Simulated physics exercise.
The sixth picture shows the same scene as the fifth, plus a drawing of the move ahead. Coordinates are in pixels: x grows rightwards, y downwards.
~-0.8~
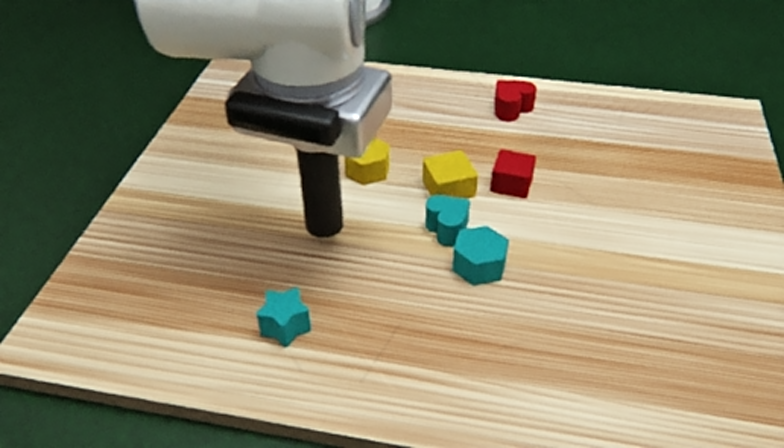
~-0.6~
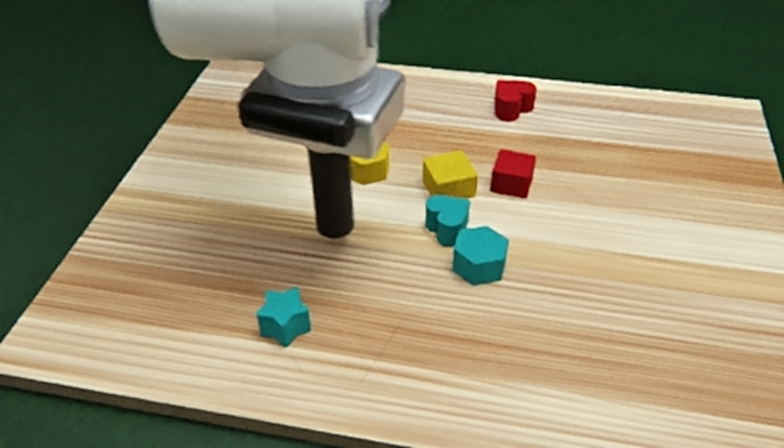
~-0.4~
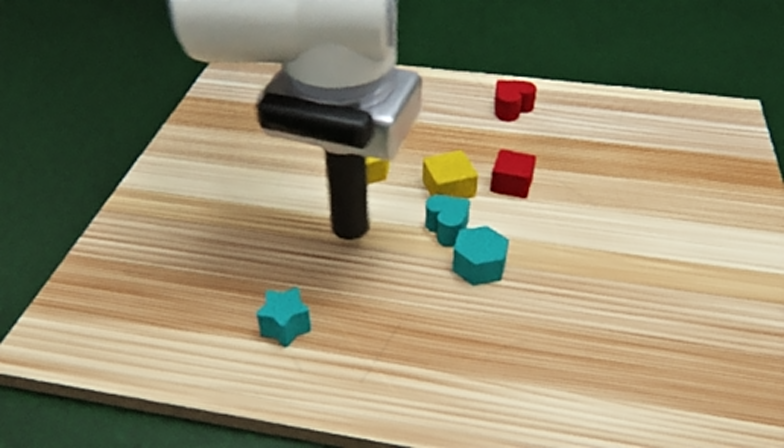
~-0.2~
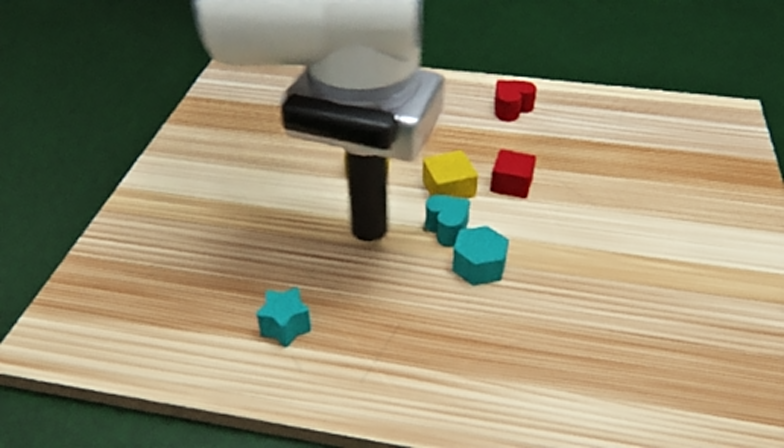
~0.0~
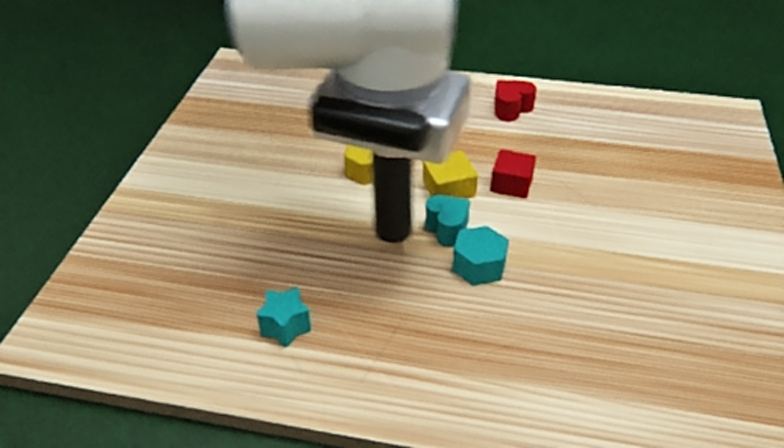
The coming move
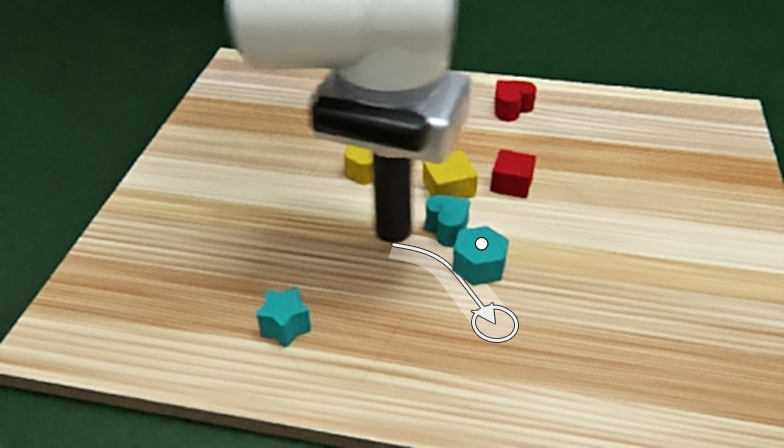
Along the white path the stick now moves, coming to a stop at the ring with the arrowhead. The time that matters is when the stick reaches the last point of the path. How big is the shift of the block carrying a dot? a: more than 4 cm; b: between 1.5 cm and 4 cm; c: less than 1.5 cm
That would be b.
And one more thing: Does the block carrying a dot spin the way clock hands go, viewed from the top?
No
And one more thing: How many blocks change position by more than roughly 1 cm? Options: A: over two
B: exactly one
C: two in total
That would be B.
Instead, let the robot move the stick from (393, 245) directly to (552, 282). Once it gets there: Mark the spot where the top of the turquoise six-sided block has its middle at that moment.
It should be at (604, 275) by then.
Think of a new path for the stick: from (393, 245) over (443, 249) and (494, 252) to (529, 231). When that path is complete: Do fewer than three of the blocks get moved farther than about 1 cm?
That would be a yes.
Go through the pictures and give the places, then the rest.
In the first picture, lower end of the stick (325, 225), tops of blocks, turquoise heart block (449, 208), turquoise six-sided block (482, 244).
In the second picture, stick (335, 226), blocks as before.
In the third picture, stick (350, 227), blocks as before.
In the fourth picture, stick (370, 228), blocks as before.
In the fifth picture, stick (393, 230), turquoise heart block (449, 208), turquoise six-sided block (482, 244).
The drawn path runs from (393, 245) via (438, 258) and (467, 288), ending at (495, 323); the dot is on the turquoise six-sided block.
What follows on the original path. One third of the way, stick (439, 244); nothing pushed yet.
Two thirds of the way, stick (469, 274); turquoise six-sided block (512, 254), turned 40° anticlockwise.
At the end, stick (497, 309); turquoise heart block not moved; turquoise six-sided block (513, 255), turned 40° anticlockwise.
